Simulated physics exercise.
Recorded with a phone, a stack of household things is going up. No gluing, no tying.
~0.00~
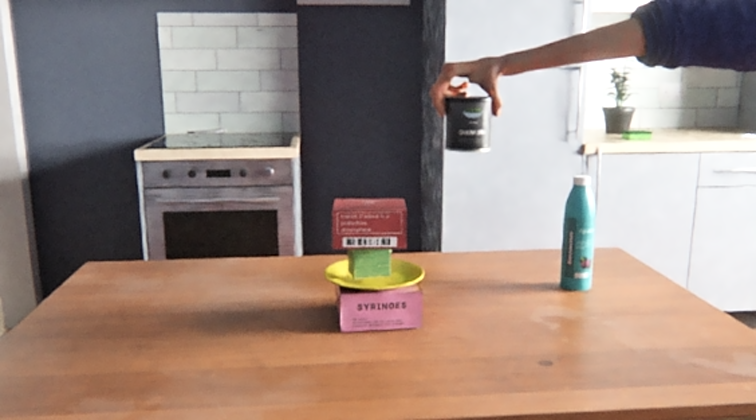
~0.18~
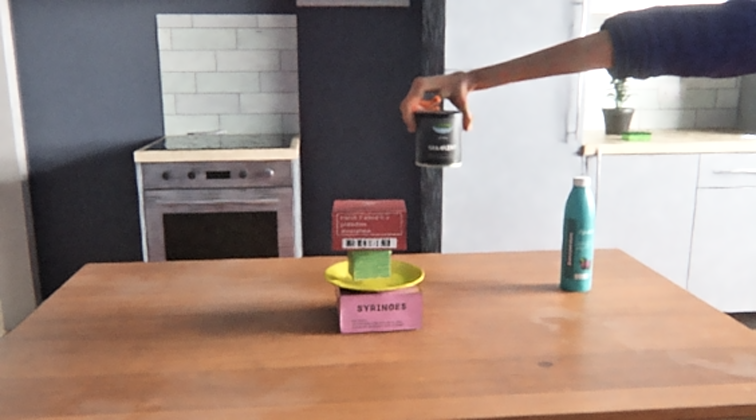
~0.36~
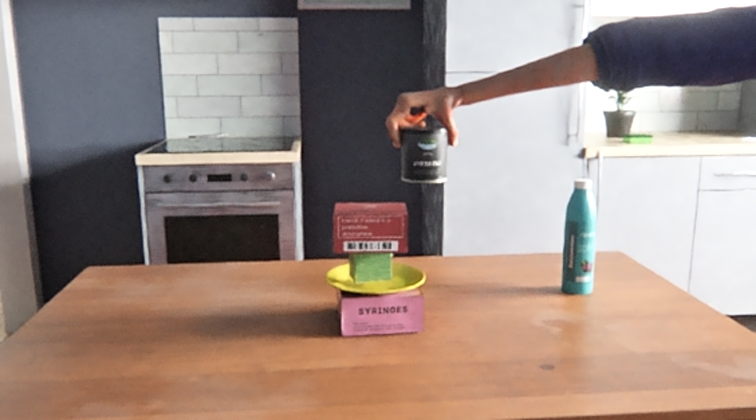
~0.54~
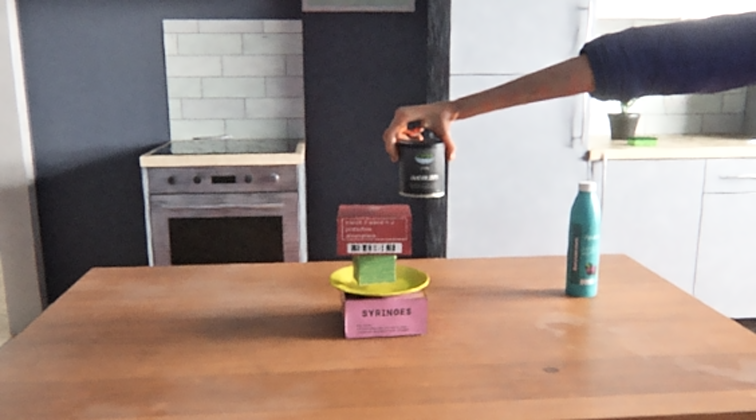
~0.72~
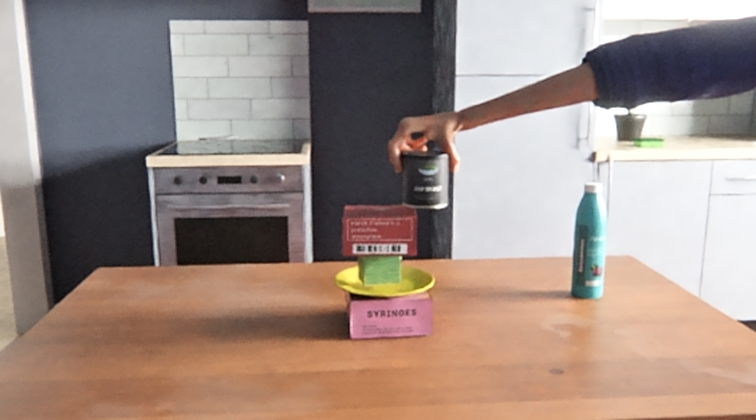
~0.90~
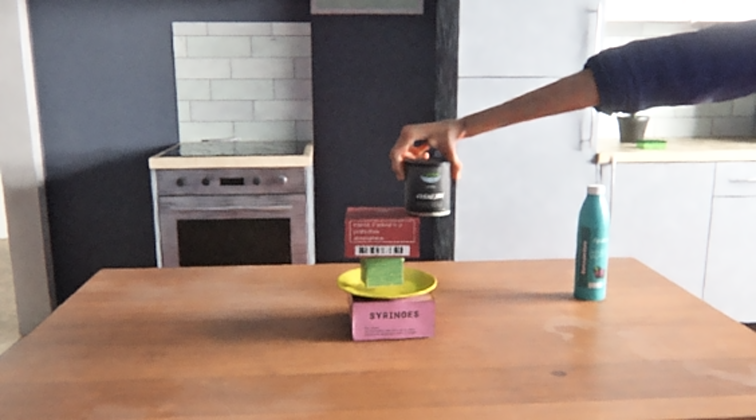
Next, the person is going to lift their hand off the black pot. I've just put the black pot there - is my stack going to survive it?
Seems the tower doesn't stand.
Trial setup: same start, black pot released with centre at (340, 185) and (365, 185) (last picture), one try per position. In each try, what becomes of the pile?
First try: It loses its balance; second try: It keeps its balance.
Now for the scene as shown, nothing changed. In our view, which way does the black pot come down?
Observed: The object is displaced in the rightward direction.
After 1.20 s, black pot now fallen; red box turned 28° from how it was put.
After 1.30 s, red box turned 67° from how it was put.
After 1.40 s, red box now fallen.
After 1.50 s, things are still on the move.
In the end (2.1 s), fallen, red box and black pot; the other 4 unmoved. At the end, from the last picture's camera, black pot near (530, 296). The pile loses its balance.
